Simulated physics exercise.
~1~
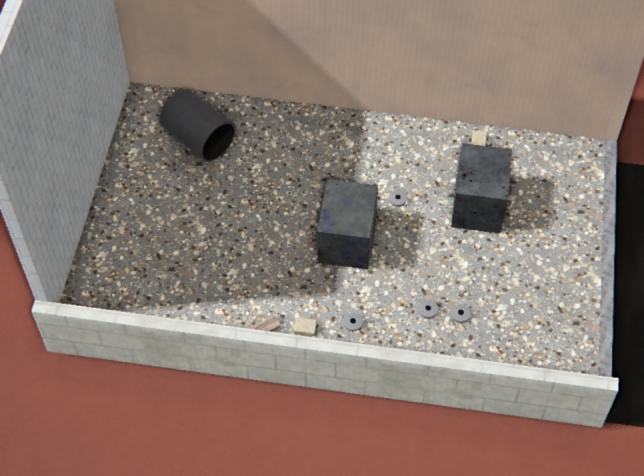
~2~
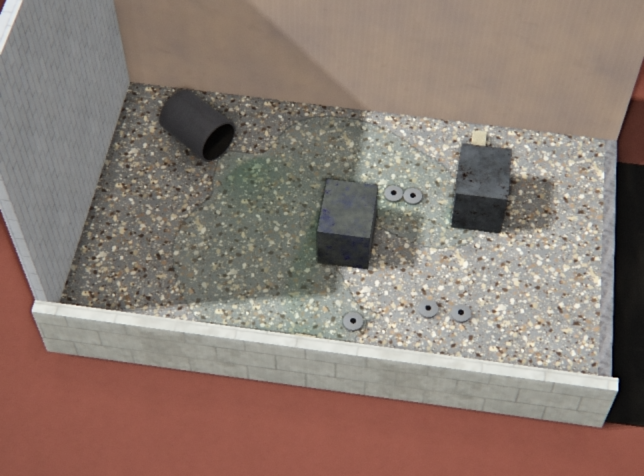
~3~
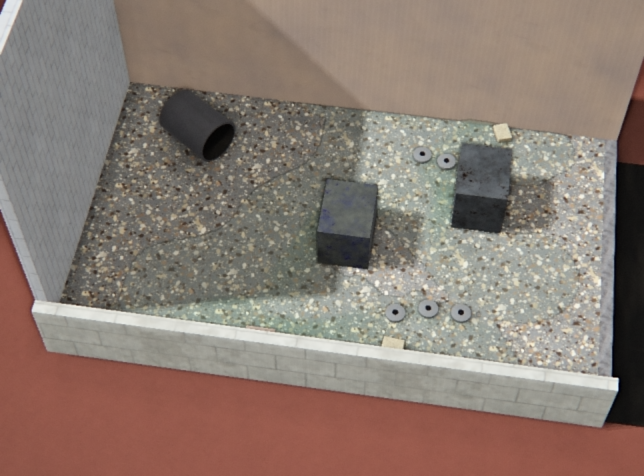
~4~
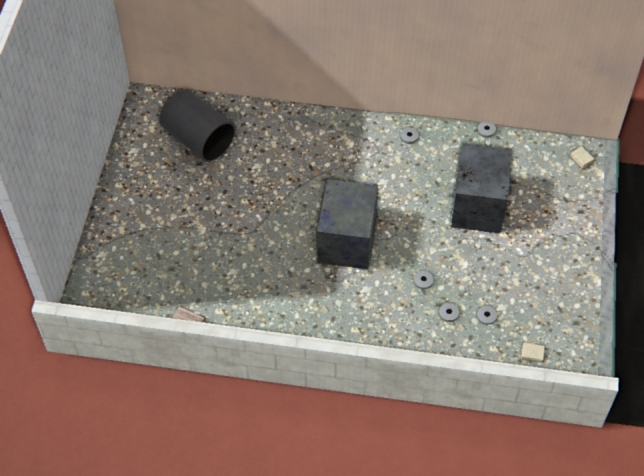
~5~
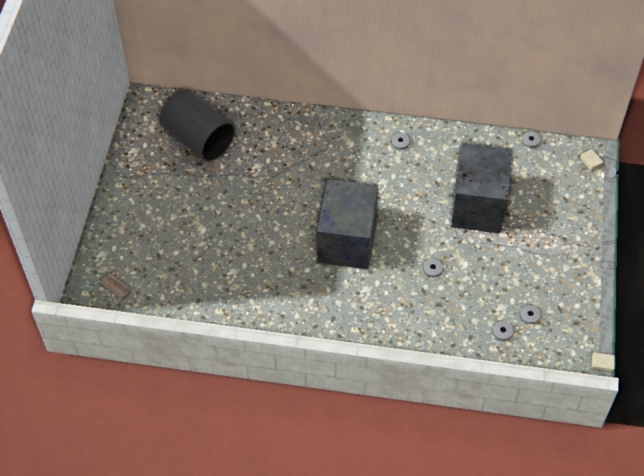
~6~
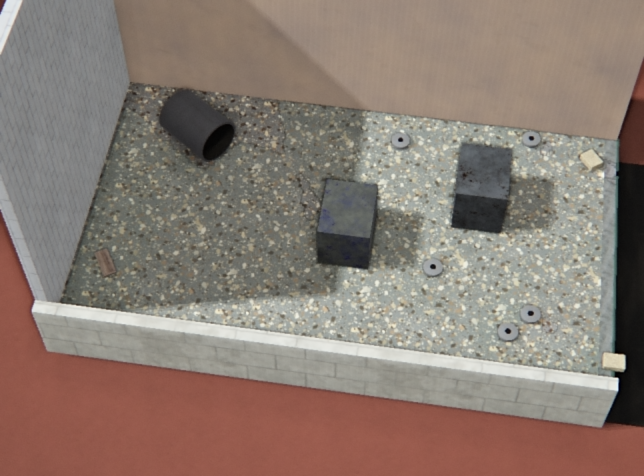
A gravel-floored room with two dark blocks and a black cylinder took on shallow, greenish water, and small discs and pale blocks drifted mostly rightward while a reddish piece slid left, until nearly everything settled, the pale blocks resting by the right edge.
